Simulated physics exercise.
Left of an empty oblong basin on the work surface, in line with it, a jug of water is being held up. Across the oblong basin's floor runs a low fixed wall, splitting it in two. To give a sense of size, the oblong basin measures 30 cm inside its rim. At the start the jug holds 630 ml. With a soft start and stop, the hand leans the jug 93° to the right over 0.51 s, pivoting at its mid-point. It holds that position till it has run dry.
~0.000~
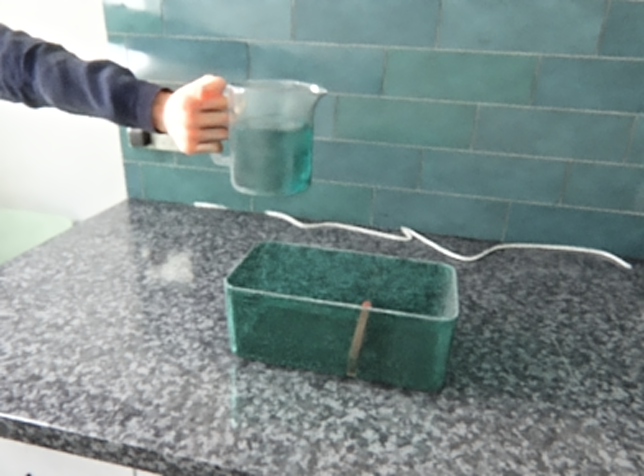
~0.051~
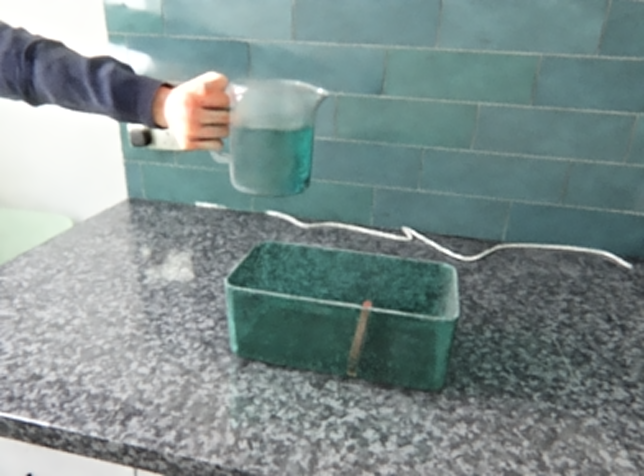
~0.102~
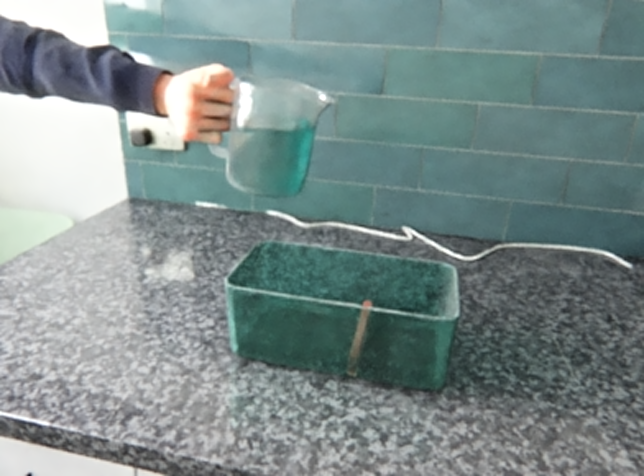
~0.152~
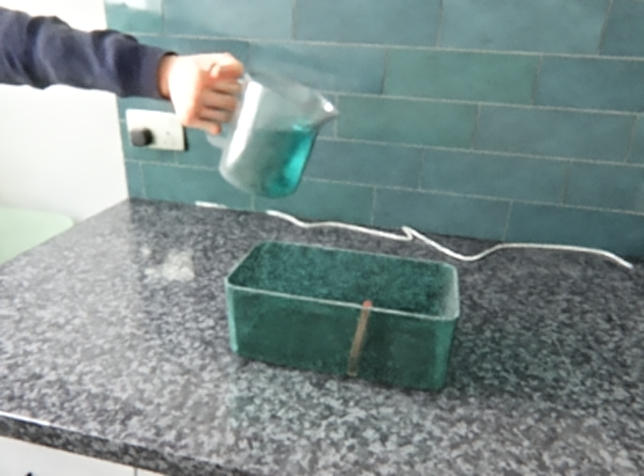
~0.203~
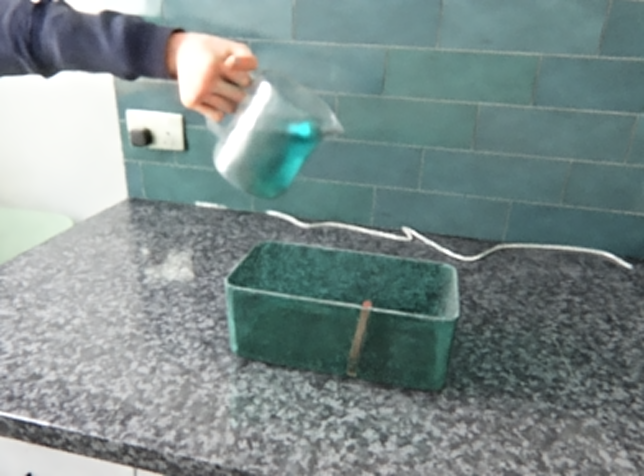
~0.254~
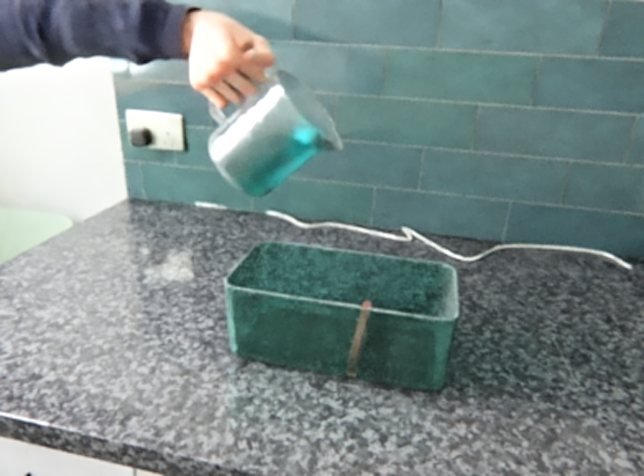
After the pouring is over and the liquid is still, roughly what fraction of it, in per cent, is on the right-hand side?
Roughly 75 out of 100 parts.
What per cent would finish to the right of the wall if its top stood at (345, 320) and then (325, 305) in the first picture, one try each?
The first gives near 85 per cent and the second near 90 per cent.
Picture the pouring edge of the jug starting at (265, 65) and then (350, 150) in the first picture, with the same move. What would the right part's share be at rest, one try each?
I'd say 10 percent on the first go, 80 percent on the next.
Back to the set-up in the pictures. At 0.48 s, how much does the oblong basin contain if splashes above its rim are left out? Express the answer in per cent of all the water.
Around 4 percent.
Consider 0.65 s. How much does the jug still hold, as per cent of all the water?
About 34 percent.
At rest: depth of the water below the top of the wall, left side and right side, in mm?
For the left, around 26 mm; for the right, around 0 mm.
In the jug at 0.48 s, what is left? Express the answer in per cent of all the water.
70 %.
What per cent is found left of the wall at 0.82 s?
I'd put it at close to 4 %.
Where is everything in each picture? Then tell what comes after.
In the first frame, it leans 0°; its right rim is at (327, 91); the water meets the walls at (236, 120) and (310, 126); the oblong basin's rim runs from (242, 262) to (456, 292); the wall's top is at (361, 328).
In the second frame, it leans 2°; its right rim is at (330, 93); the water meets the walls at (237, 119) and (312, 125).
In the third frame, it leans 9°; its right rim is at (335, 101); the water meets the walls at (238, 120) and (314, 126).
In the fourth frame, it leans 19°; its right rim is at (340, 114); the water meets the walls at (237, 124) and (317, 127).
In the fifth frame, it leans 32°; its right rim is at (343, 131); the water meets the walls at (230, 129) and (322, 131).
In the sixth frame, it leans 46°; its right rim is at (343, 150); the water meets the walls at (222, 128) and (327, 137).
After 0.48 s the tilt is 92° and 70 per cent is still to pour, 1 is left of the wall and 2 right of it.
After 0.65 s the tilt is 93° and 33 per cent is still to pour, 1 is left of the wall and 39 right of it.
After 0.82 s the tilt is 93° and 16 per cent is still to pour, 4 is left of the wall and 63 right of it.
After 1.01 s the tilt is 93° and 8 per cent is still to pour, 11 is left of the wall and 72 right of it.
In the end 19 per cent lies left of the wall, 75 right of it and 4 outside.
